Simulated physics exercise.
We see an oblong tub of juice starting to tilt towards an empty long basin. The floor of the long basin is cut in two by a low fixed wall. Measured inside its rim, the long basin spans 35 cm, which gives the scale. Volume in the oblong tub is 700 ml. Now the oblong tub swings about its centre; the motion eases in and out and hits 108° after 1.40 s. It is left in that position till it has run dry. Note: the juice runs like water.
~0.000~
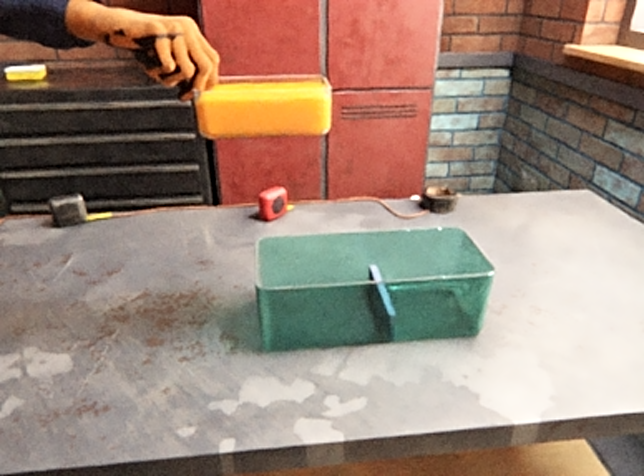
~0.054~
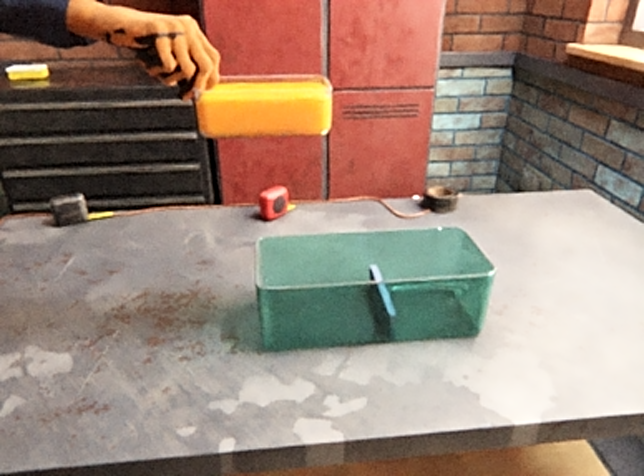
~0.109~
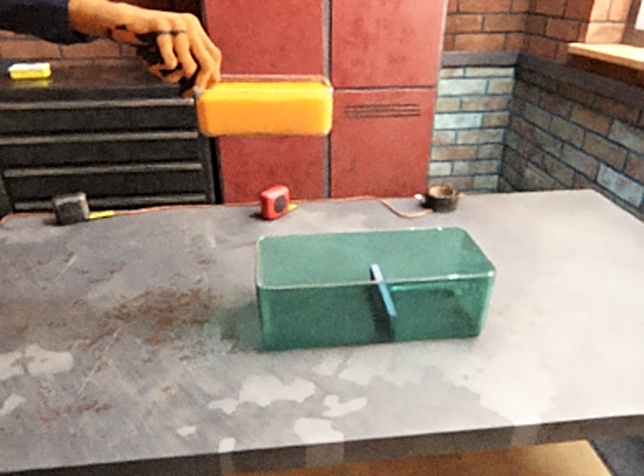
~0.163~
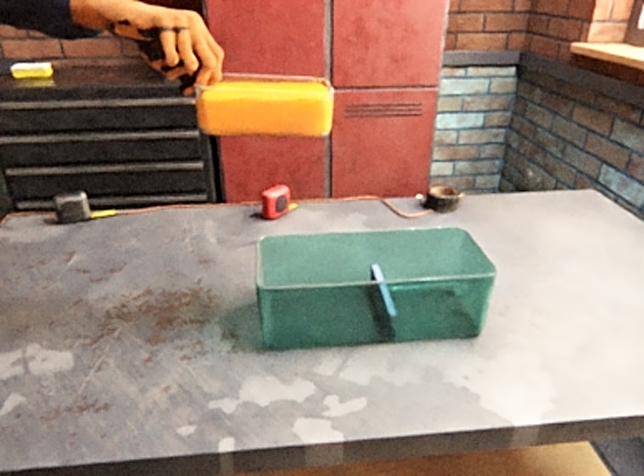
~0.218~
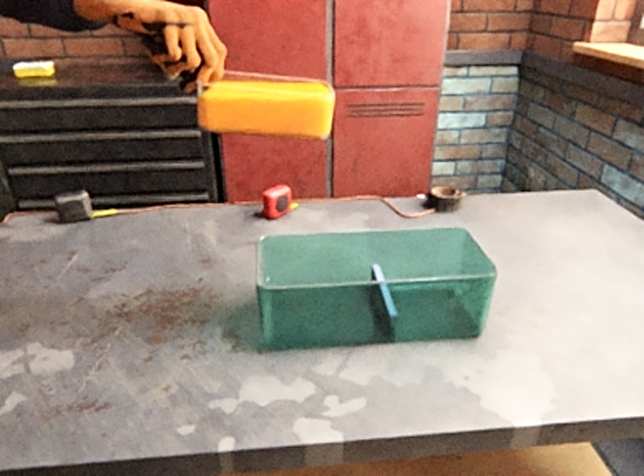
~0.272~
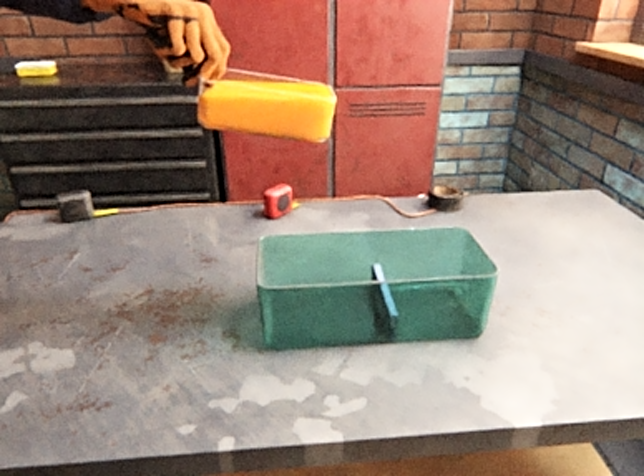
To begin with, a hand at the upper left holds an oblong tub of orange juice level above an empty green long basin with a blue divider, on a worn grey table. The tub then tilts slightly, its right end dipping a little lower, while the basin stays still below.
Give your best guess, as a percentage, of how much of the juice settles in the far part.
I would say 53 per cent of it settles there.
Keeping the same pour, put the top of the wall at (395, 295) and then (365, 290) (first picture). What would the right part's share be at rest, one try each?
The first gives near 35 per cent and the second near 65 per cent.
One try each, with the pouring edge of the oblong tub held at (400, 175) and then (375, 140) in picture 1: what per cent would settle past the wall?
I'd say 85 percent on the first go, 75 percent on the next.
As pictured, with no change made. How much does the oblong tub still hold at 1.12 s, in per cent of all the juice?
Roughly 5 percent remains.
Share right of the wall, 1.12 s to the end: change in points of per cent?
It goes higher by about 1 %.
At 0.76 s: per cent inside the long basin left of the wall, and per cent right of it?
Lab note: Left near 6 %, right near 12.
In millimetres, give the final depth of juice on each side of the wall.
The left side settles near 10 mm and the right side near 18 mm.
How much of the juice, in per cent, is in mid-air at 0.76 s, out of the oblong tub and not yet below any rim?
I'd say close to 52 per cent.
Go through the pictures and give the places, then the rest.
In the first frame, it leans 0°; its right rim is at (327, 84); the juice meets the walls at (200, 92) and (325, 89); the long basin's rim runs from (256, 262) to (478, 249); the wall's top is at (382, 289).
In the second frame, it leans 0°; its right rim is at (327, 84); the juice meets the walls at (201, 92) and (326, 89).
In the third frame, it leans 2°; its right rim is at (328, 85); the juice meets the walls at (201, 90) and (326, 89).
In the fourth frame, it leans 4°; its right rim is at (329, 87); the juice meets the walls at (202, 89) and (327, 90).
In the fifth frame, it leans 6°; its right rim is at (330, 90); the juice meets the walls at (203, 89) and (328, 90).
In the sixth frame, it leans 10°; its right rim is at (332, 94); the juice meets the walls at (204, 88) and (330, 90).
After 0.76 s the tilt is 61° and 29 per cent is still to pour, 6 is left of the wall and 12 right of it.
After 1.12 s the tilt is 98° and 5 per cent is still to pour, 28 is left of the wall and 52 right of it.
After 1.49 s the tilt is 108° and 0 per cent is still to pour, 39 is left of the wall and 53 right of it.
After 1.90 s the tilt is 108° and 0 per cent is still to pour, 39 is left of the wall and 53 right of it.
In the end 39 per cent lies left of the wall, 53 right of it and 8 outside.
